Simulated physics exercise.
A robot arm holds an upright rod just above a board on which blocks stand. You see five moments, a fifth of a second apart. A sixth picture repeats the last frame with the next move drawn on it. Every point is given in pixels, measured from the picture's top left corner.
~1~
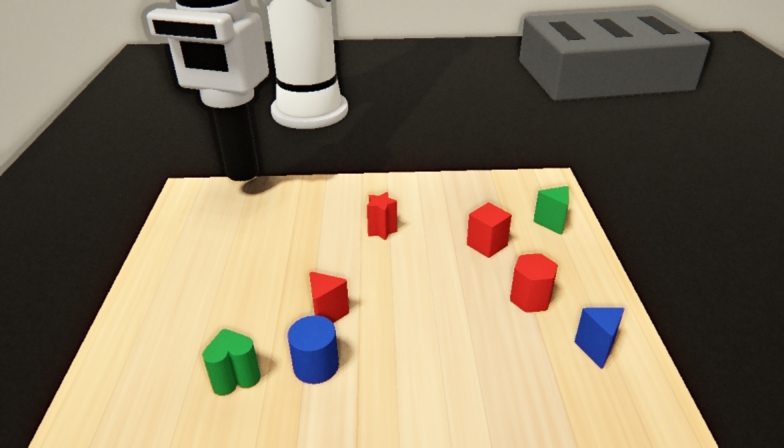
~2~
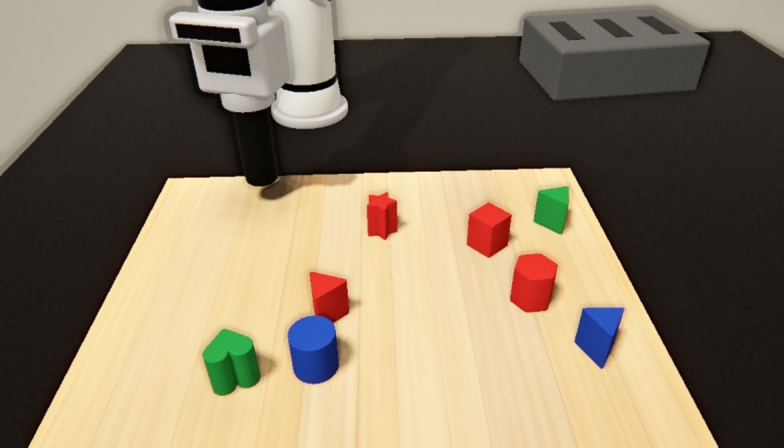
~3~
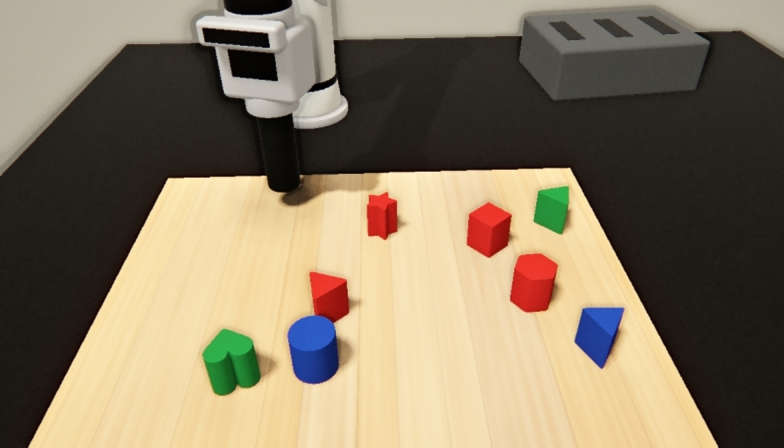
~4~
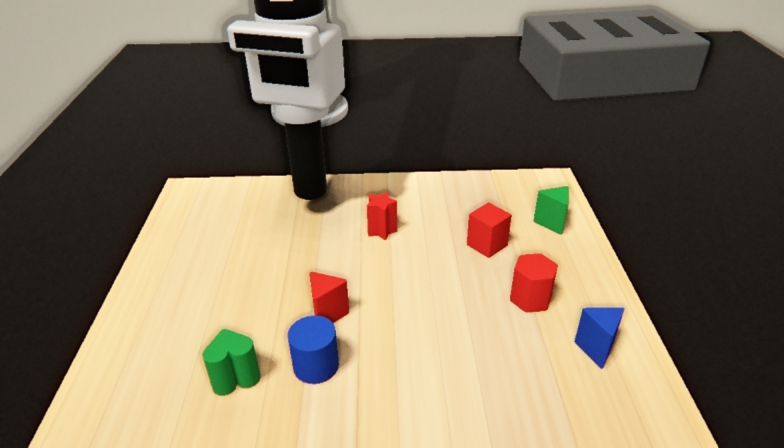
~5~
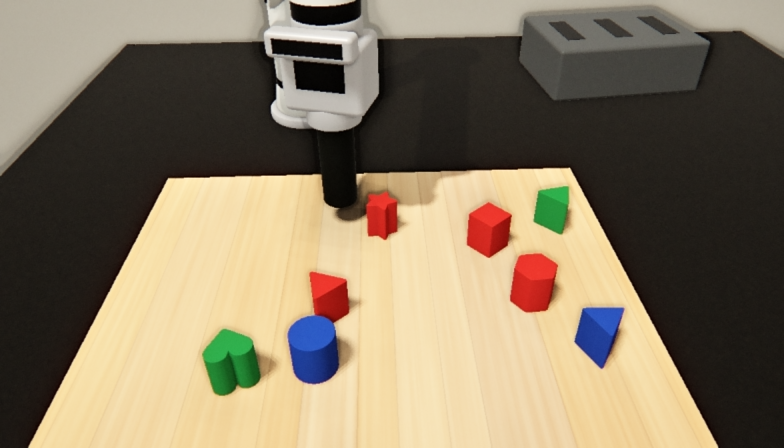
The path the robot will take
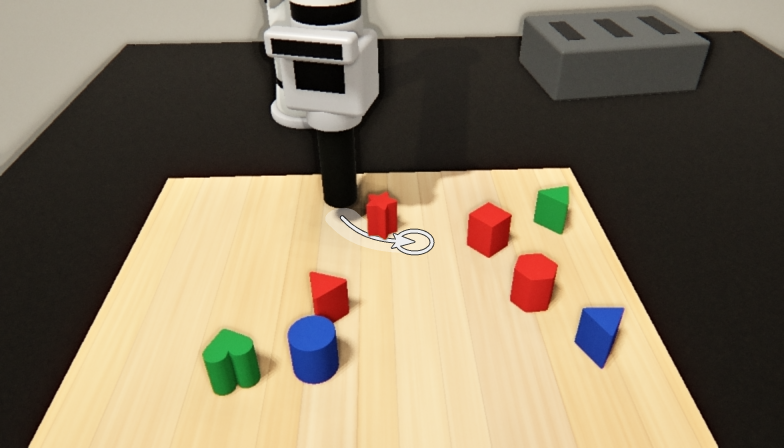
A white robot arm with a black rod glides steadily rightward and slightly nearer along the far edge of a pale wooden board, seen from above and in front by a still camera. Red, green and blue blocks stand scattered across the board, with a grey box behind at right. The rod passes from the far left corner to just left of the red star block, while every block stays still.
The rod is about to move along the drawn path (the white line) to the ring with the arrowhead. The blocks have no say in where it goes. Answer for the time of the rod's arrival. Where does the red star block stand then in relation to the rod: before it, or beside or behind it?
Expect to find it ahead of the rod.
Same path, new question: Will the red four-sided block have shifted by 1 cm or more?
Short answer: No.
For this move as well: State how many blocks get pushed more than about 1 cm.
Going by the path, one block will move.
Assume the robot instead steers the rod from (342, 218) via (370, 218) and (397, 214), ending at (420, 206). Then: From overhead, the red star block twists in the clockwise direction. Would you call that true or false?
True
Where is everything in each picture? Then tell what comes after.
Rod tip (243, 174); block tops, red star block (381, 200); red four-sided block (490, 214), in the first picture.
Rod (262, 179); blocks unchanged, in the second picture.
Rod (285, 185); blocks unchanged, in the third picture.
Rod (311, 192); blocks unchanged, in the fourth picture.
Rod (341, 200); red star block (381, 200); red four-sided block (490, 214), in the fifth picture.
Path on the board, from (342, 218) by way of (359, 231) and (384, 240) to (414, 242).
The first path, step by step. One third of the way, rod (358, 213); red star block (387, 201).
Two thirds of the way, rod (384, 222); red star block (413, 205), turned 15° anticlockwise.
At the end, rod (415, 223); red star block (443, 206), turned 20° anticlockwise; red four-sided block in place.
